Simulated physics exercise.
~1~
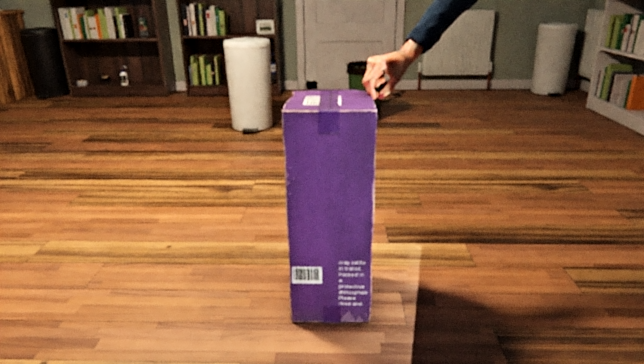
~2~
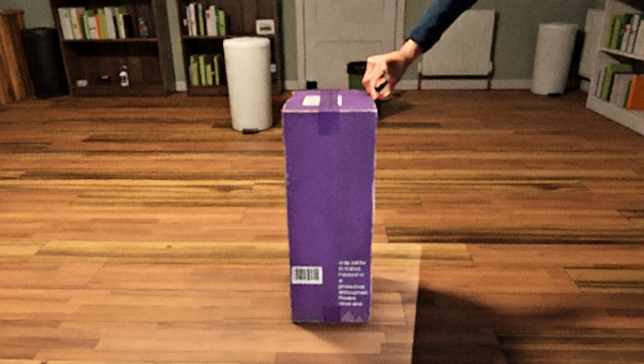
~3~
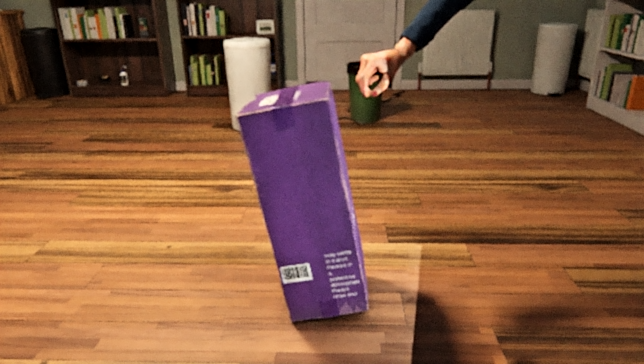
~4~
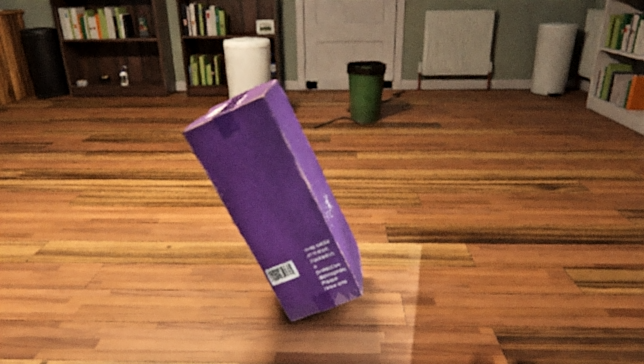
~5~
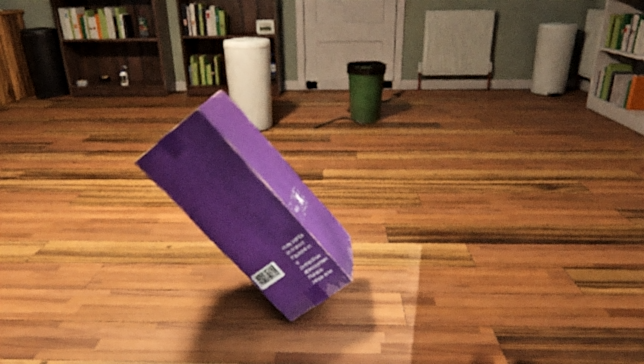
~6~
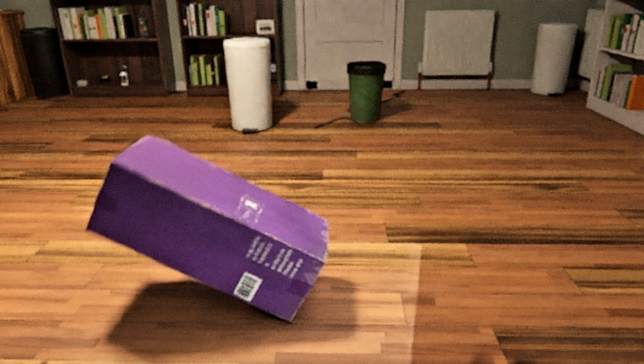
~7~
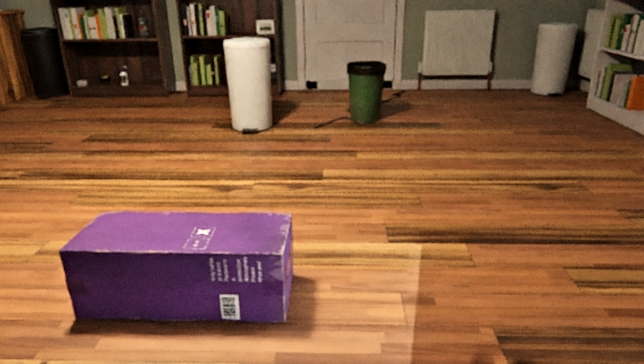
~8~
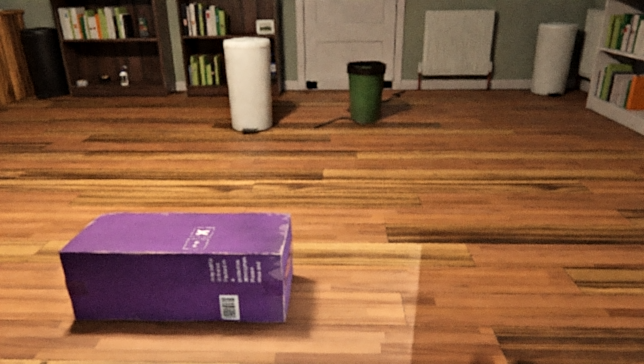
On a wooden floor, a hand shoving a tall purple parcel, which tips over to the left and ends lying on its side.
